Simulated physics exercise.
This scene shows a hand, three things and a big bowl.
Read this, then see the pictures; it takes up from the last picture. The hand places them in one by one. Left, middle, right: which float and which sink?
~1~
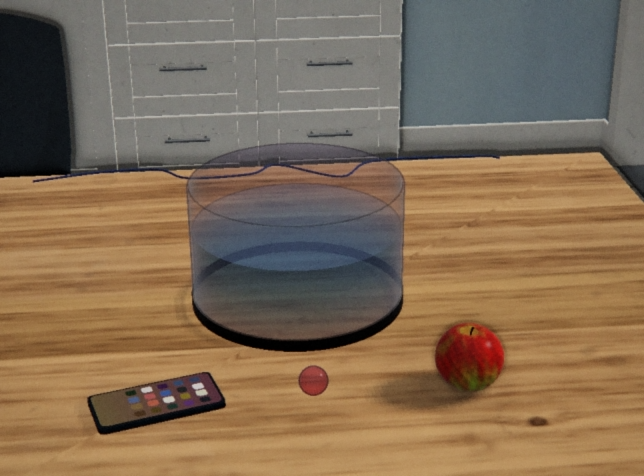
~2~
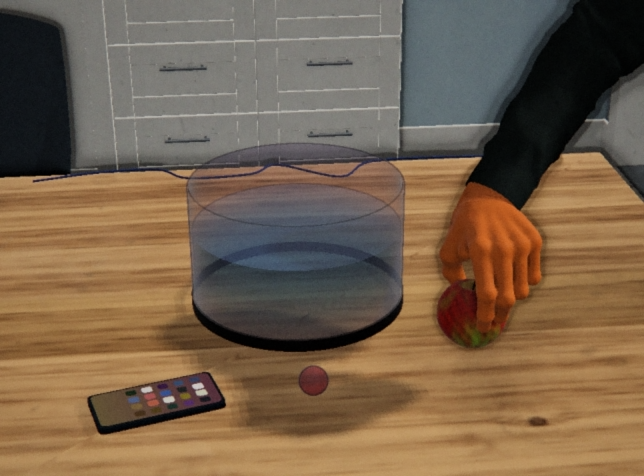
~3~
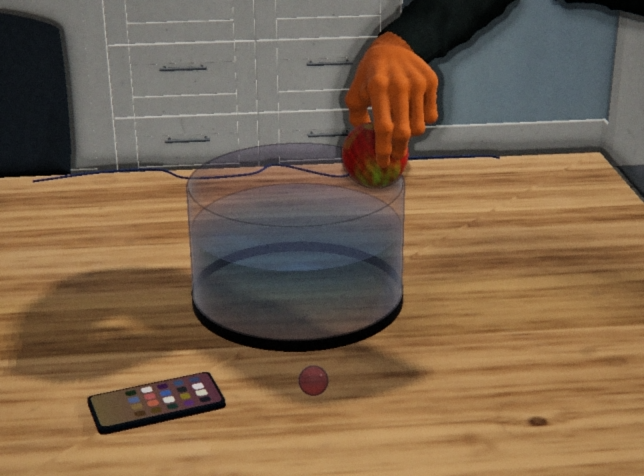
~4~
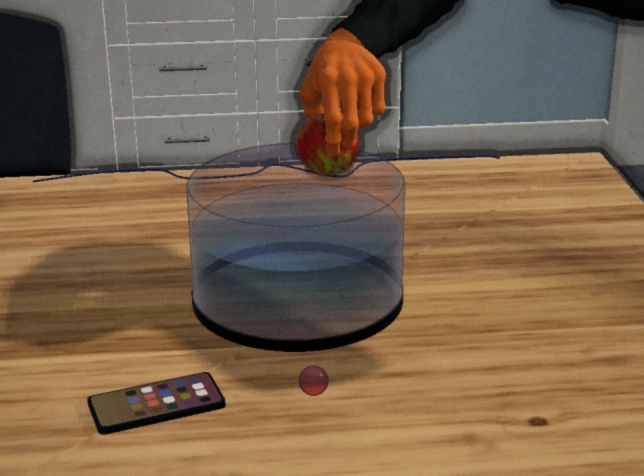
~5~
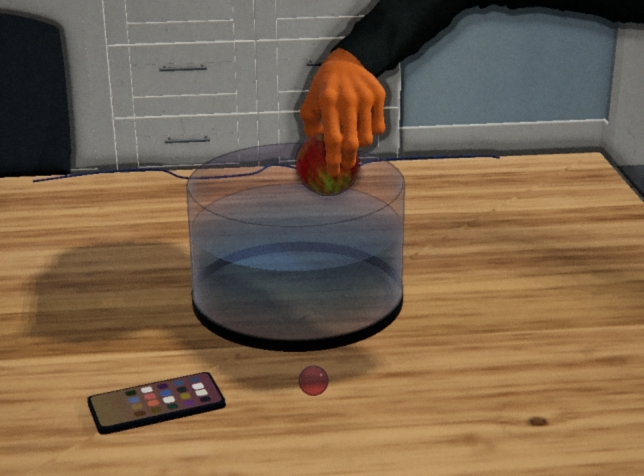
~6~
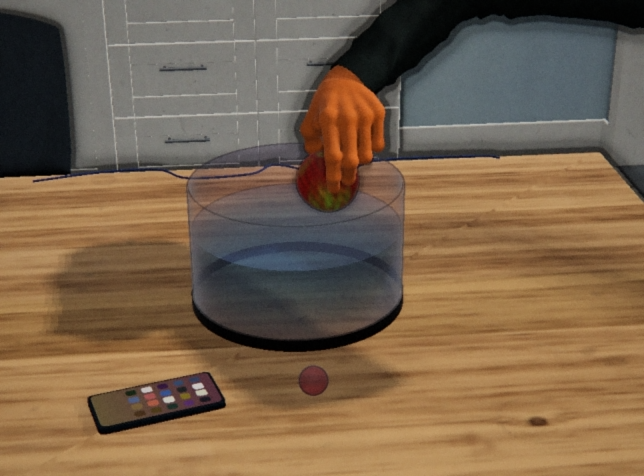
The left one goes under, the middle one goes under and the right one keeps afloat.
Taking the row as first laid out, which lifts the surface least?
Note: The centre item.
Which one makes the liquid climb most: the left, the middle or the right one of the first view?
Go with the item at far right.
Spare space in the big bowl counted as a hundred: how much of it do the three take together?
Roughly 10 per cent.
A moment on, the apple stays afloat.
Further on, the glass marble drops to the bottom.
When it is over, the phone drops to the bottom; afloat, apple.
